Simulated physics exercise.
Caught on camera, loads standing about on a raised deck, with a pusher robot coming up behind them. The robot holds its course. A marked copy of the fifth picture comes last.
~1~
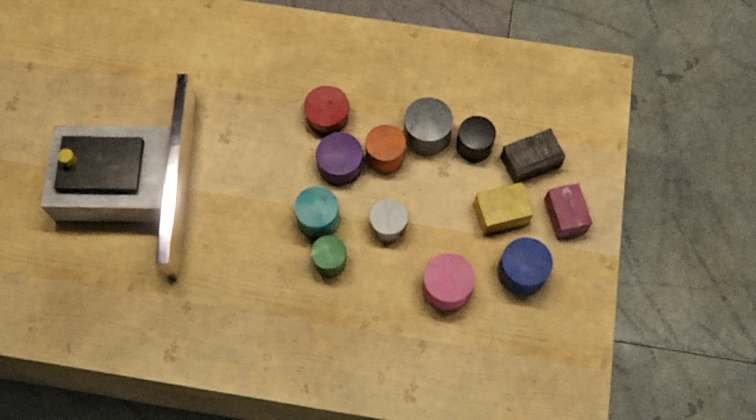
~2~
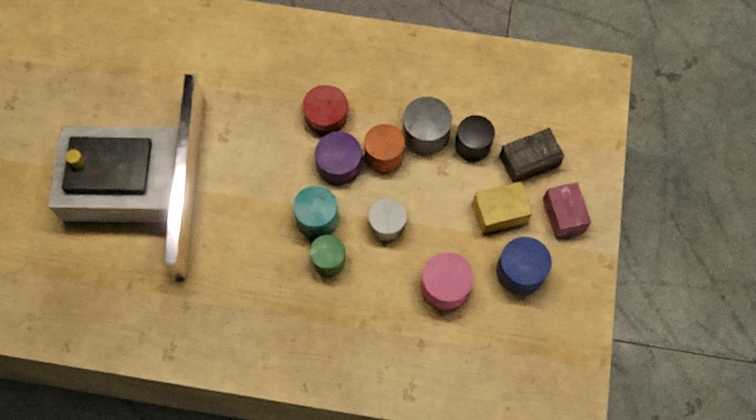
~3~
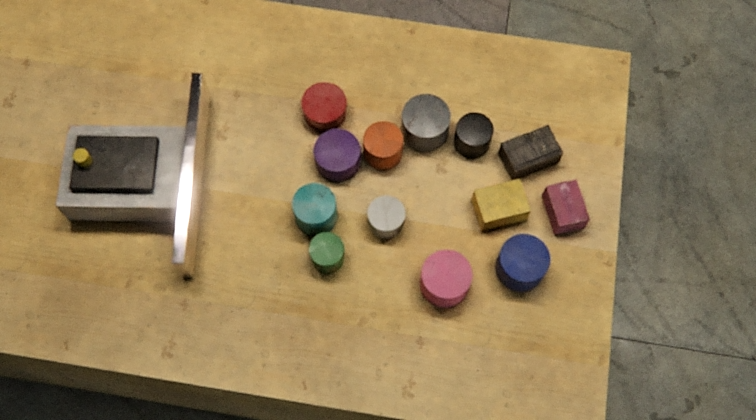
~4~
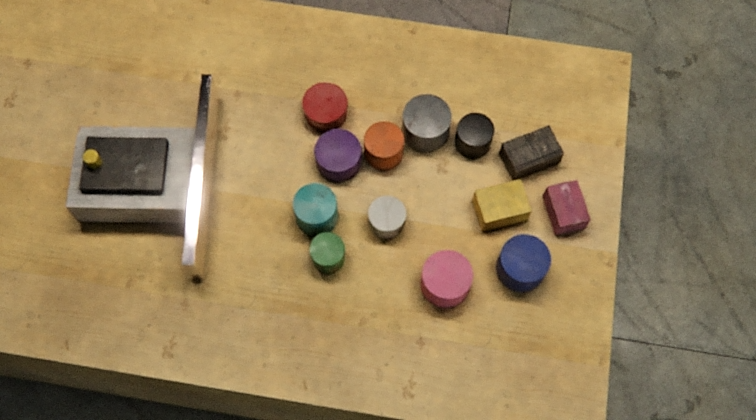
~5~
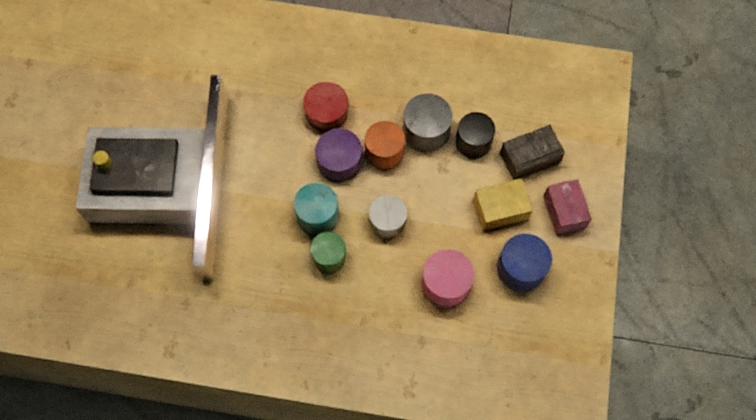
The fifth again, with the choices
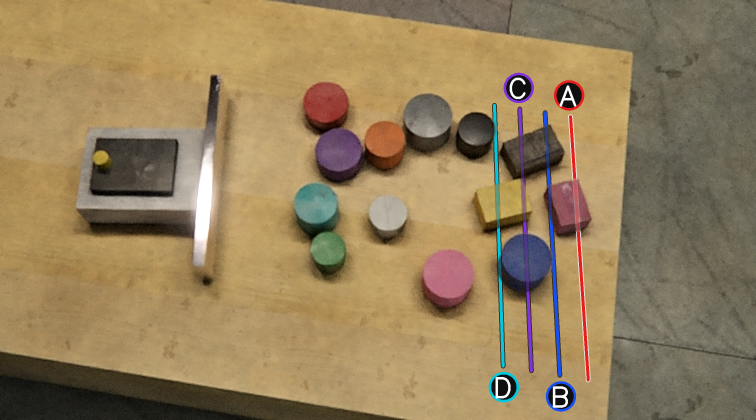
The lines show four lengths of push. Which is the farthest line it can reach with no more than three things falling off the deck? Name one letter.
It can go as far as B.
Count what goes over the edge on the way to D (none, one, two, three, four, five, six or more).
The count is none.
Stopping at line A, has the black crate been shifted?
Yes.
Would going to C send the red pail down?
By then, no.
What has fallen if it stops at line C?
The pink box.
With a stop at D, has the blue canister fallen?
No.
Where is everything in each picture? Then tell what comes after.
Yellow crate (503, 209); pink canister (448, 282); black canister (476, 139), in the first frame.
Robot (113, 164); blue canister (524, 266), in the second frame.
Robot (121, 163); grey canister (426, 123), in the third frame.
Robot (131, 164); orange canister (384, 146), in the fourth frame.
Robot (141, 165); green pail (329, 253); white pail (388, 217); pink box (567, 207), in the fifth frame.
On the copy, A at (579, 241); B at (552, 237); C at (525, 233); D at (499, 228).
On B. First, robot (264, 185); red pail (364, 109); grey canister (433, 120).
Then, robot (389, 204); pink box (572, 205); blue canister (537, 270).
Finally, robot (487, 219); pink box over the edge; blue canister (618, 274); one fallen.
By contrast, A drops five; C is within the limit but short; D is within the limit but short.
